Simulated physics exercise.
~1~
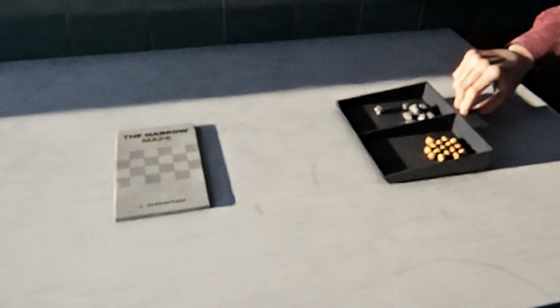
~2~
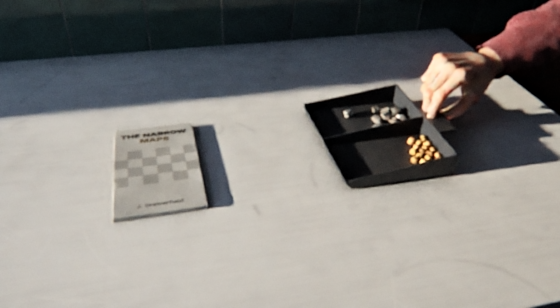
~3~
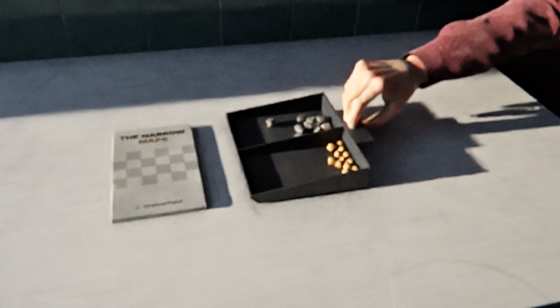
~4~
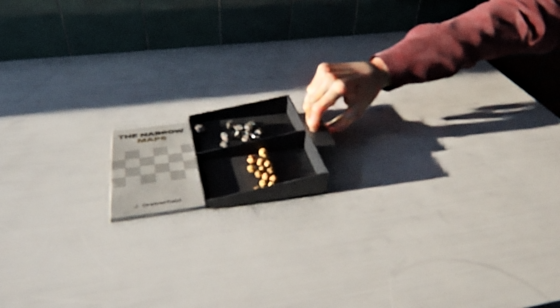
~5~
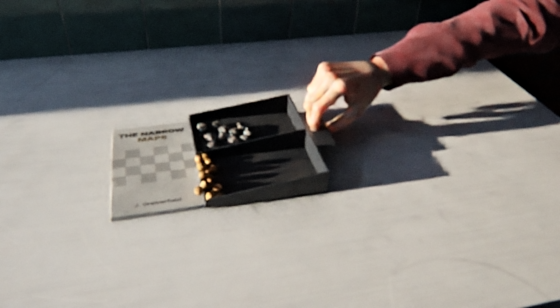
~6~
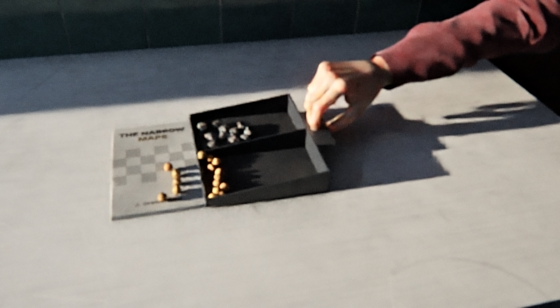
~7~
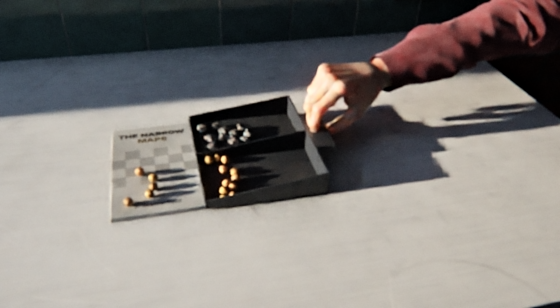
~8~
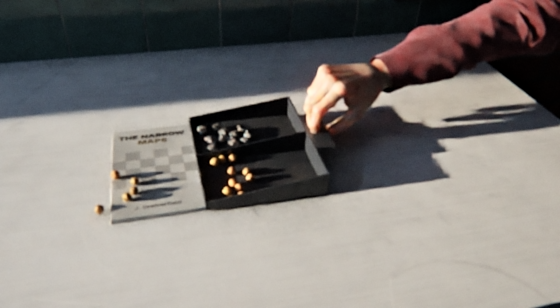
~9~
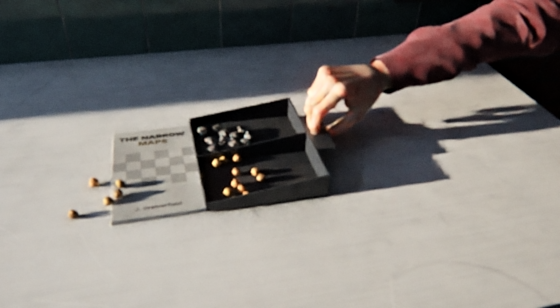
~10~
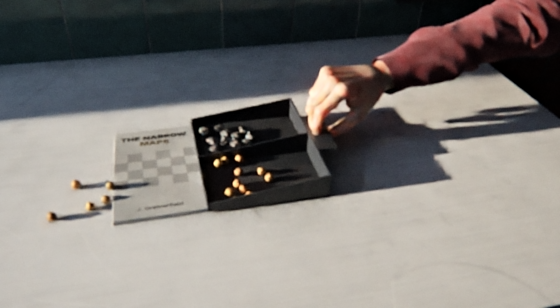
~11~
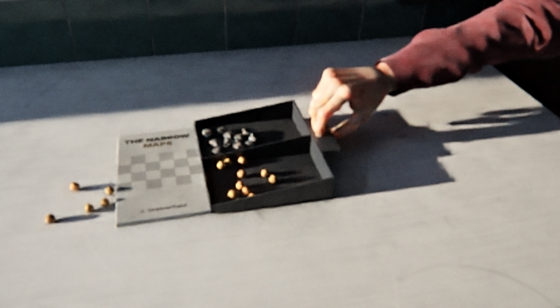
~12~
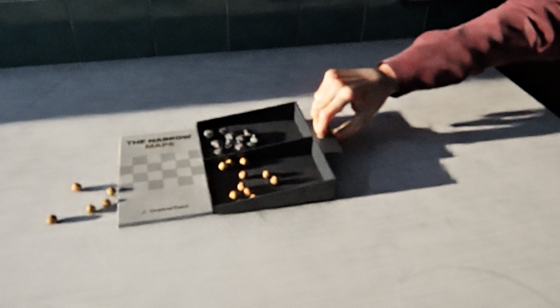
A hand slid a black divided tray left across a grey counter until it stopped against a thin book, and some of the small orange pieces rolled out over the book onto the counter, while the grey ones shifted forward but stayed inside.
